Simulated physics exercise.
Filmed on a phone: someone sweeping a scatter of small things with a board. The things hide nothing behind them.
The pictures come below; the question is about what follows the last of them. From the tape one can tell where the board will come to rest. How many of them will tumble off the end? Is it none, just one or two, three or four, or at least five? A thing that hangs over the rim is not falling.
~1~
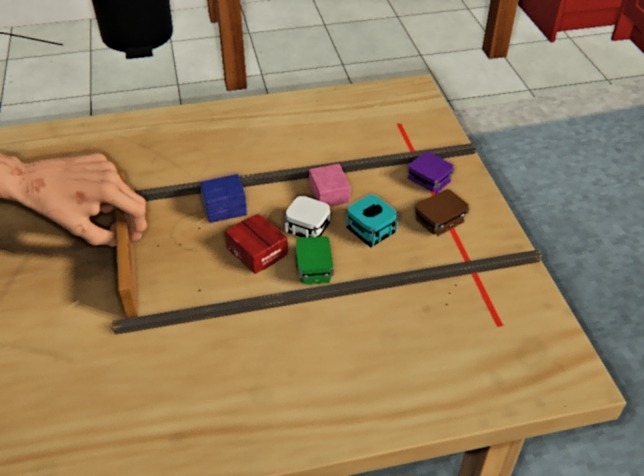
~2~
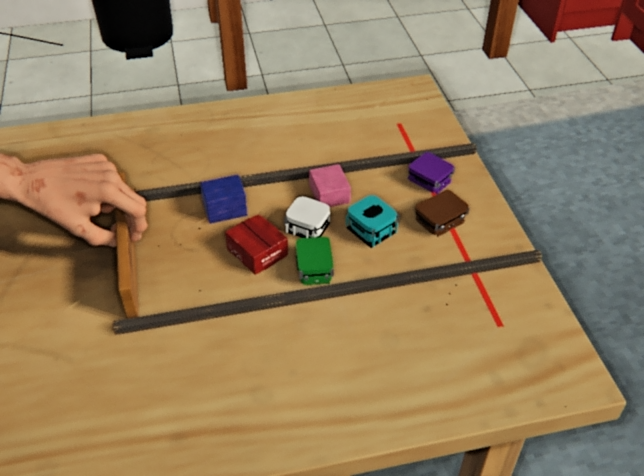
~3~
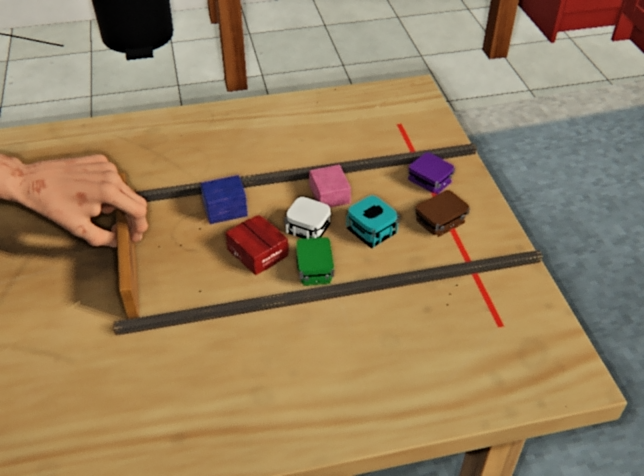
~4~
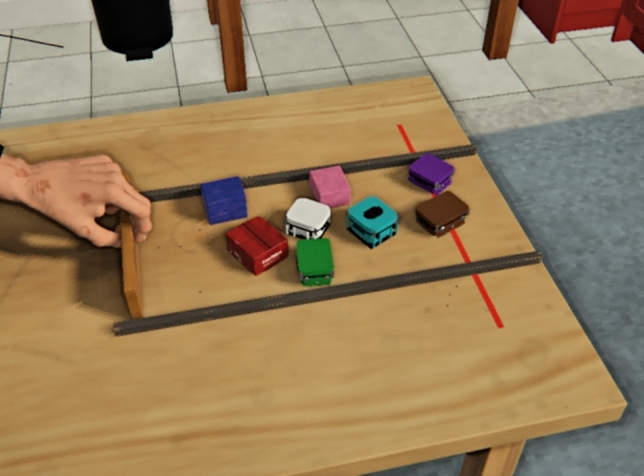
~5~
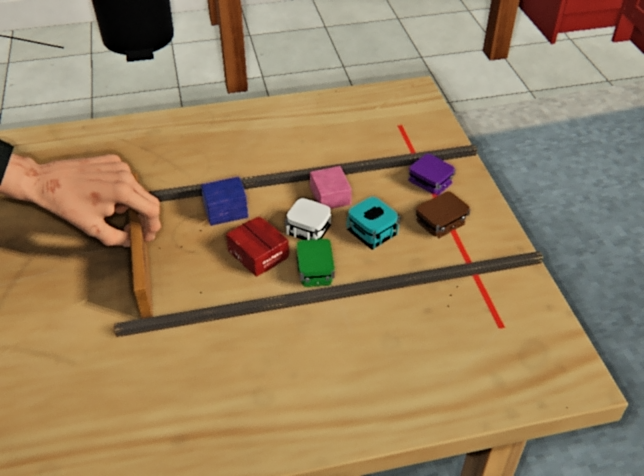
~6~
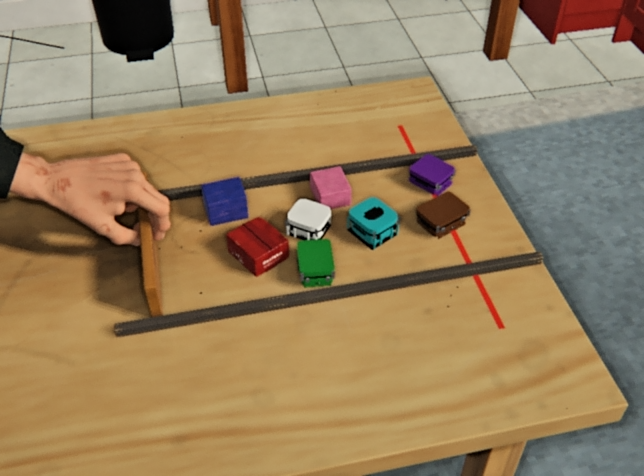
Once the push stops, one or two will be gone from the table.
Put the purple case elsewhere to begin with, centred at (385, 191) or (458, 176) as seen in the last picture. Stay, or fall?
In order, the object goes off, then goes off.
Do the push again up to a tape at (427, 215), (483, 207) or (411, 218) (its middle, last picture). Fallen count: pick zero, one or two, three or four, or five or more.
So, one after another, I'd give either one or two; at least five; not one.
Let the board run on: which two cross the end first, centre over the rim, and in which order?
The brown case and then the purple case.
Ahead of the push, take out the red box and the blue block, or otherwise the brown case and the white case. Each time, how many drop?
Falls come to 1 the first time and 1 the other time.
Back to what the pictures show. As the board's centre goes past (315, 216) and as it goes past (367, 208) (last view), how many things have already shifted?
So far 7, and 8 at the second.
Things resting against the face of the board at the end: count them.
The number is 3.
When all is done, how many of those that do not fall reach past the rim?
So the number is 3.
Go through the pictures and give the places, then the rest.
The first picture shows purple case (430, 174); brown case (441, 214); turquoise case (372, 221); board (126, 243); tape (443, 211).
The second picture shows brown case (441, 214); board (126, 243).
The third picture shows turquoise case (372, 221); pink block (330, 187).
The fourth picture shows purple case (431, 175); blue block (224, 200).
The fifth picture shows brown case (442, 215); green case (315, 264).
The sixth picture shows purple case (431, 176); brown case (442, 216); turquoise case (373, 223); board (149, 242); tape (444, 213).
Soon after, none off yet; purple case at rest near (431, 176); brown case at rest near (442, 216); turquoise case at rest near (373, 223).
After that, none off yet; purple case moving near (436, 175); brown case displaced about its own width near (483, 220); turquoise case displaced well along near (438, 220).
In the end, the number that fall off is one or two; gone, brown case and purple case.
